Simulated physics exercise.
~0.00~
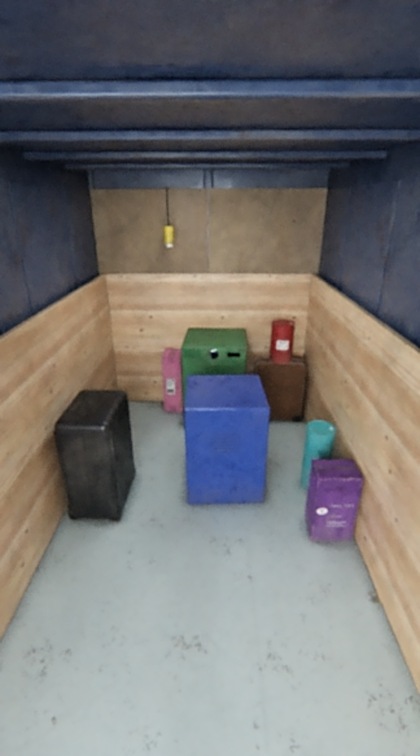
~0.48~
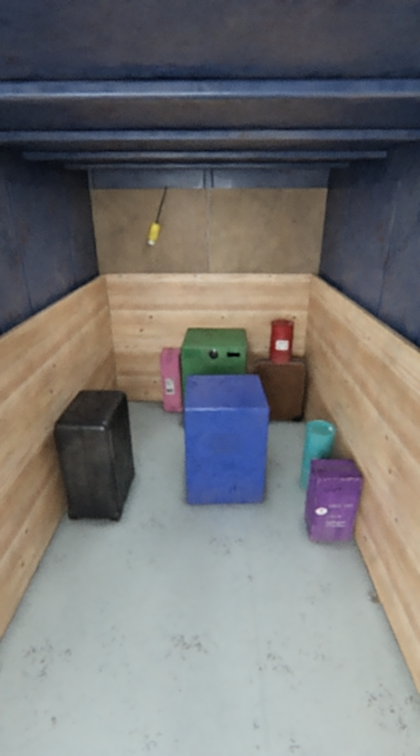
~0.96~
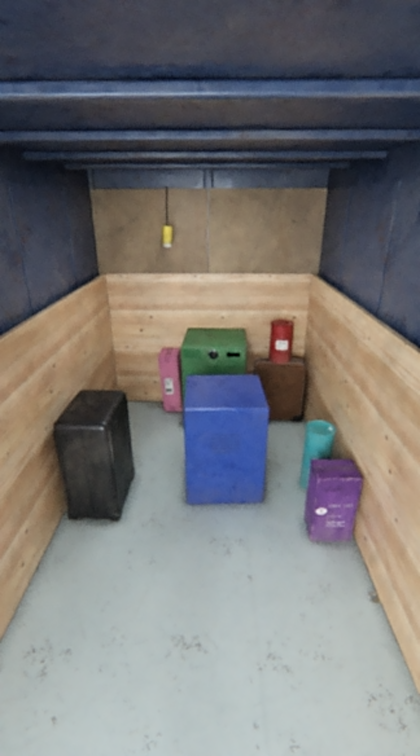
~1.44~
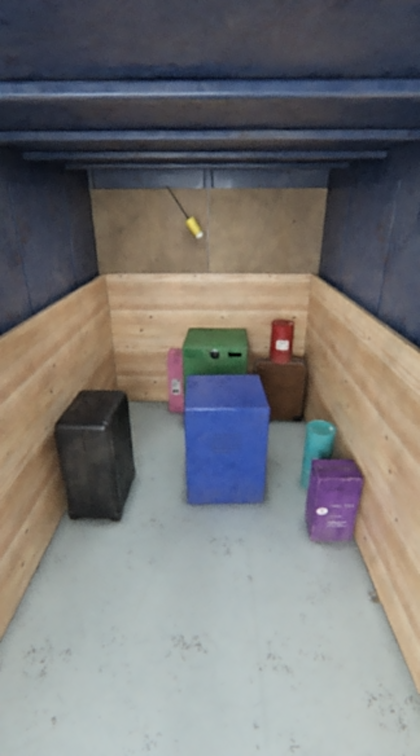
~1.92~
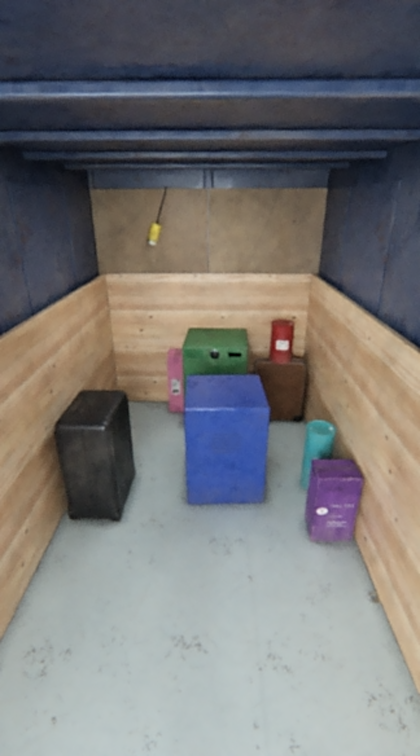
A large blue box-shaped appliance stands in the middle of a moving van's load bay, seen from a still, raised view facing the front wall. A black case is on the left, turquoise and purple items stand on the right, and a green appliance sits behind with a pink box to its left and a brown case topped by a red canister to its right. The yellow hanging lamp swings left, returns upright, then swings right as the pink box shifts slightly right, closer to the green appliance. Finally the lamp leans left again, while the pink box remains there.
